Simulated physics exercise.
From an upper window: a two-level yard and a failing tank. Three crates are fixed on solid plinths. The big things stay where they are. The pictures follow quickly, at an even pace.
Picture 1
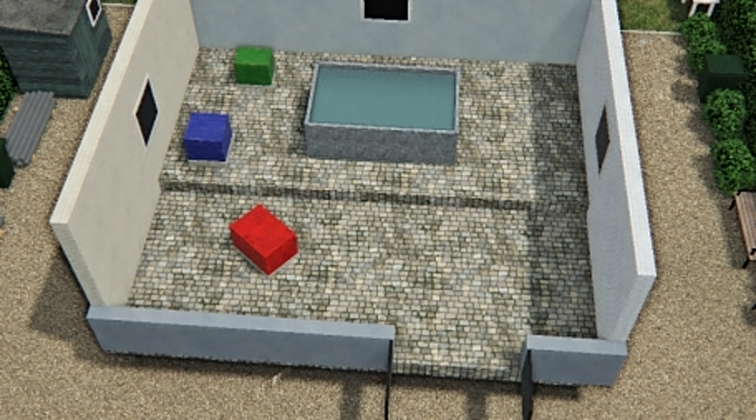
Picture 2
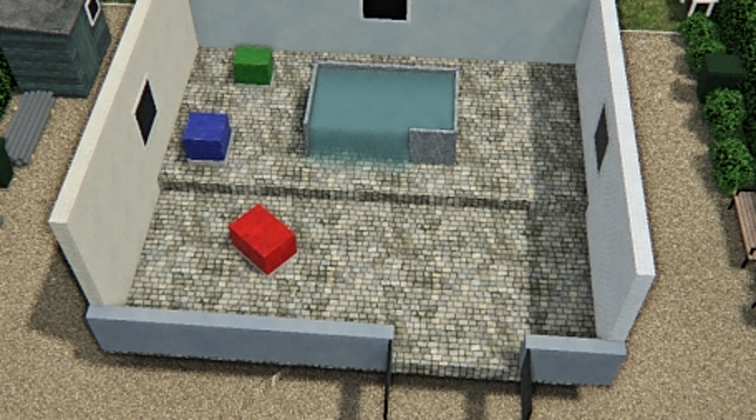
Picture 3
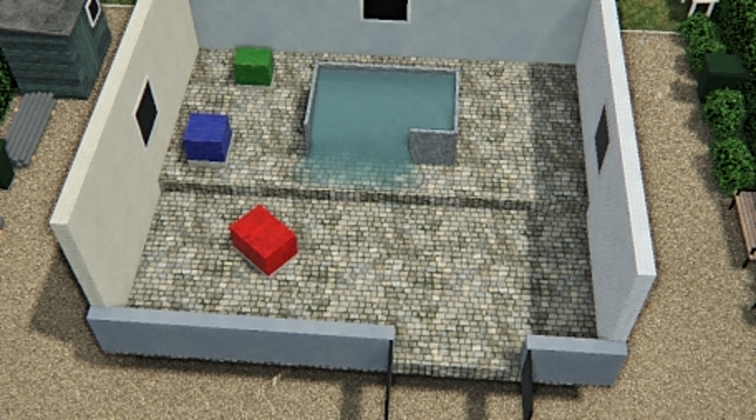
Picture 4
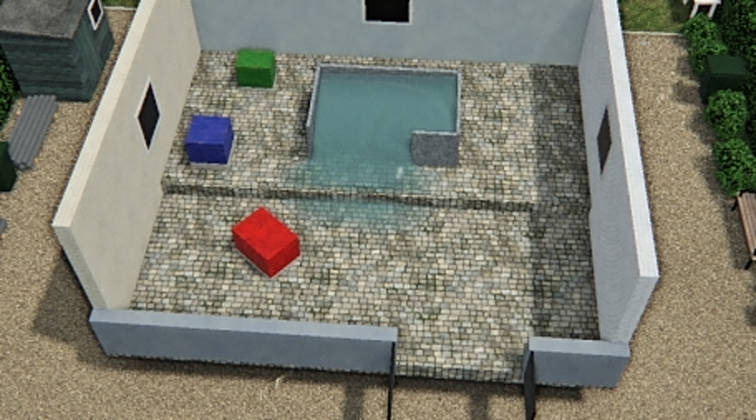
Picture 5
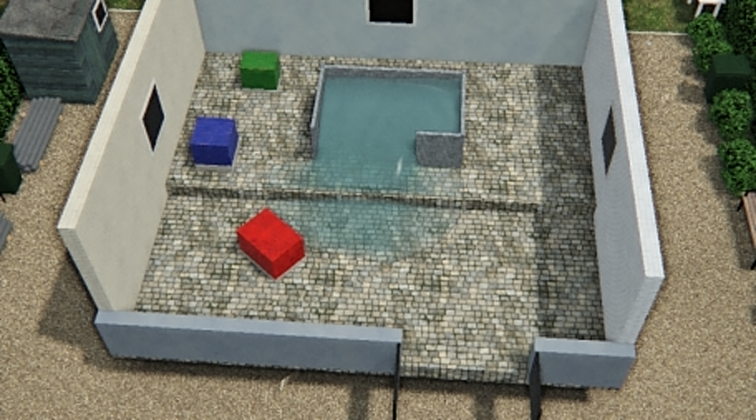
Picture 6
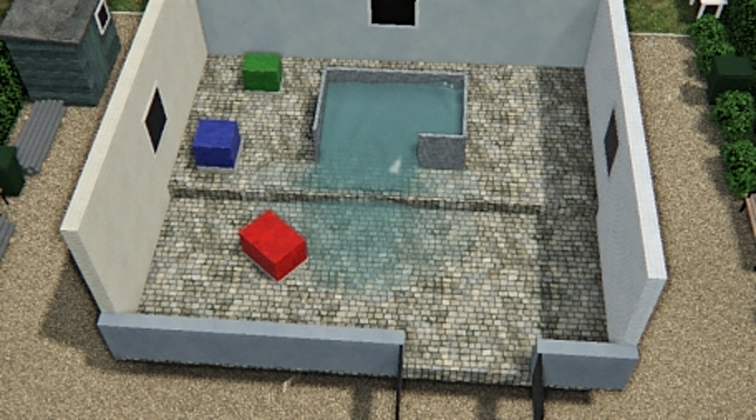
Water pours from the broken front of a raised tank and spreads down the paved yard.
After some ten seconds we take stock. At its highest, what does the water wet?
In the end: The blue crate keeps dry; the green crate keeps dry; the red crate is soaked.
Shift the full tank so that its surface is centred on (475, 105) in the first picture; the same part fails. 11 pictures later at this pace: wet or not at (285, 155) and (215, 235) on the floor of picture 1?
In that order: No water, no water.
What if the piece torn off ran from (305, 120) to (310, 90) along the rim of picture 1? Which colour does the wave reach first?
It is the blue-painted one.
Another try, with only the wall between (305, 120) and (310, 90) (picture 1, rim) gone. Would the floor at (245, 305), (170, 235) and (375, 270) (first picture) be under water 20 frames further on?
In turn: Wet, under water, free of water.
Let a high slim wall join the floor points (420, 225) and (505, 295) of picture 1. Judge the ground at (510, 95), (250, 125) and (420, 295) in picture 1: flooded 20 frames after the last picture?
As listed: Dry, dry, wet.
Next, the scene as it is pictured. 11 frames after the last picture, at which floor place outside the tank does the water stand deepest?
Close to (349, 350).
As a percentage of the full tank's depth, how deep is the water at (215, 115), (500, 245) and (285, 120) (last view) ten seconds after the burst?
About 0, 8 and 0 per cent.
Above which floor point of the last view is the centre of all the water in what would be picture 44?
I would point to (329, 252).
A moment on, water covers 30 % of the floor; the blue crate water round its plinth, the green crate not reached, the red crate water round its plinth.
Next, water covers 40 % of the floor; the blue crate water round its plinth, the green crate not reached, the red crate water round its plinth.
Then, water covers 45 % of the floor; the blue crate water round its plinth, the green crate not reached, the red crate water round its plinth.
Later, water covers 50 % of the floor; the blue crate water round its plinth, the green crate not reached, the red crate water round its plinth.
In the end, water covers 55 % of the floor; the blue crate stayed above the water, the green crate stayed above the water, the red crate was topped.
